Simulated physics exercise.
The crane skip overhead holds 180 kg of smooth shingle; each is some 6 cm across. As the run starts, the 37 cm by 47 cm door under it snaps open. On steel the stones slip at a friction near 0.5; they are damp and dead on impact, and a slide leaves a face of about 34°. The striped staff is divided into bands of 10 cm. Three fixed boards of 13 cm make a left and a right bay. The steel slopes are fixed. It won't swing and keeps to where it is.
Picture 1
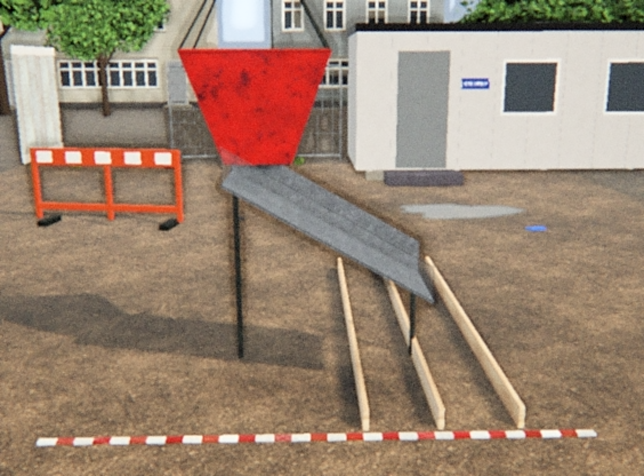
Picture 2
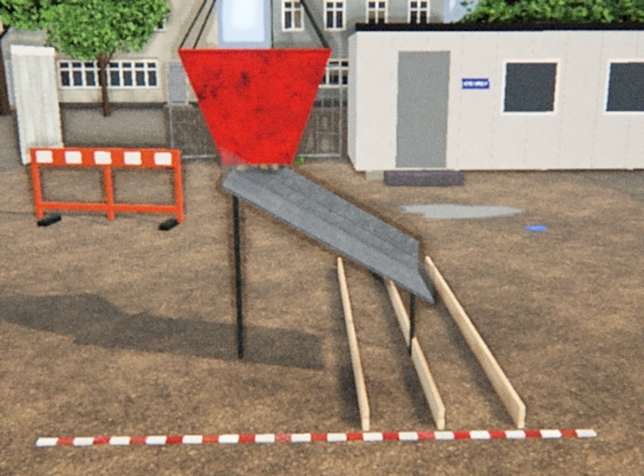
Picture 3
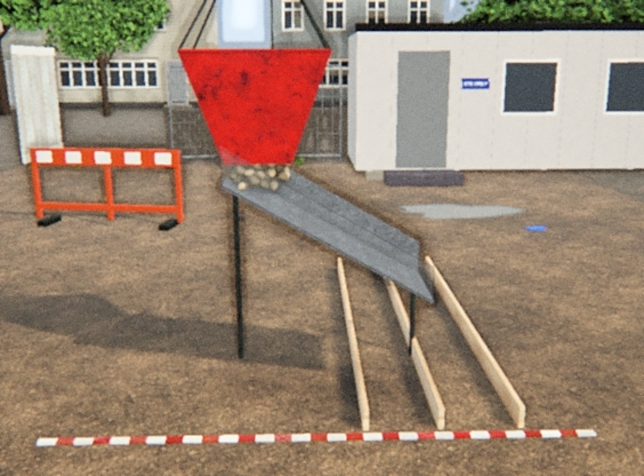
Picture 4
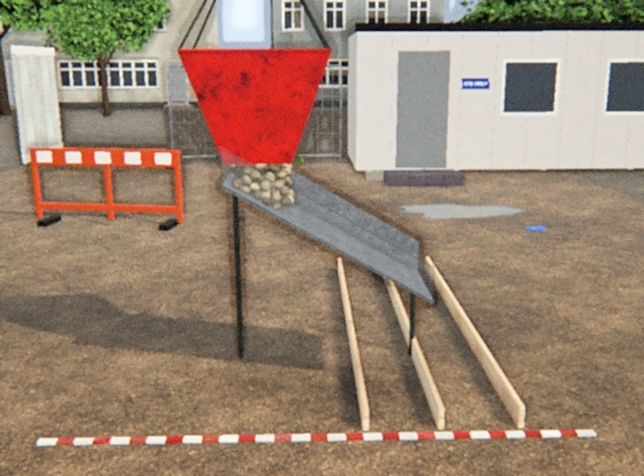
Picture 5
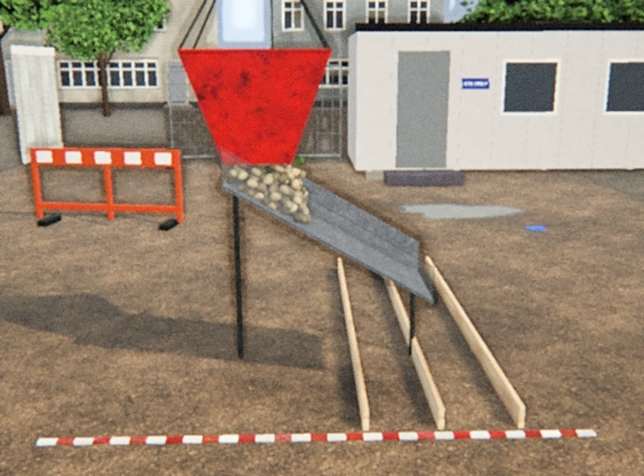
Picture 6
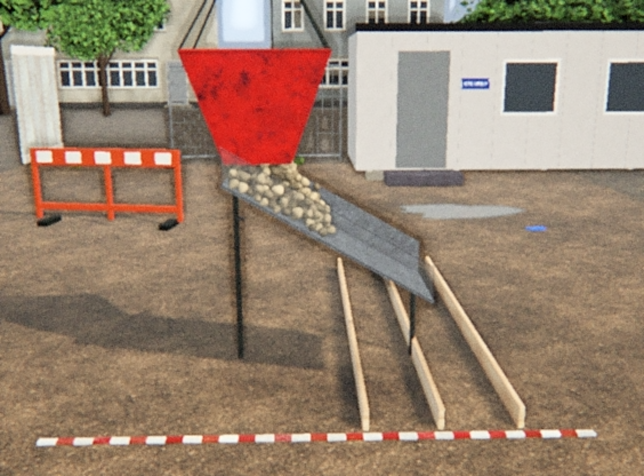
A red hopper hangs above a sloping grey metal chute on thin dark legs in a bare dirt yard, seen from a fixed, slightly raised viewpoint. An orange-and-white barrier stands left, a white cabin right, buildings and trees behind, with three wooden boards and a red-and-white striped staff on the ground. Pale rounded stones emerge beneath the motionless hopper and slide rightward down the chute, covering its upper half.
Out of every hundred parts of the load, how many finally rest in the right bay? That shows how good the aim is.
Around 28 in every hundred.
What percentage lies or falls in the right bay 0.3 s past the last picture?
I'd put it near 0 per cent.
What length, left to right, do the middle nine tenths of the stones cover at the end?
Roughly 120 cm.
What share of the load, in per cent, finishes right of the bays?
Near 70 percent, give or take.
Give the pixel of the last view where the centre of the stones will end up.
I'd point to close to (529, 377) in the last picture.
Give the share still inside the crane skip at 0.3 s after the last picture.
It keeps hold of roughly 35 per cent.
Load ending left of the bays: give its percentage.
About 0 per cent of it.
Then, 0.3 s after the last picture, 36 % in the crane skip, 62 % on the steel, 2 % falling or lying in the right bay; the stones farthest right are at (450, 296).
Then, 0.7 s after the last picture, 6 % in the crane skip, 68 % on the steel, 1 % falling or lying left of the bays, 15 % falling or lying in the right bay, 10 % falling or lying right of the bays; the stones farthest right are at (583, 375).
Then, 1.3 s after the last picture, 0 % in the crane skip, 33 % on the steel, 1 % falling or lying left of the bays, 1 % falling or lying in the left bay, 29 % falling or lying in the right bay, 37 % falling or lying right of the bays.
Then, 2.2 s after the last picture, 0 % in the crane skip, 1 % falling or lying left of the bays, 29 % falling or lying in the right bay, 71 % falling or lying right of the bays.
Then, 4.1 s after the last picture, 0 % in the crane skip, 1 % left of the bays, 28 % in the right bay, 71 % right of the bays.
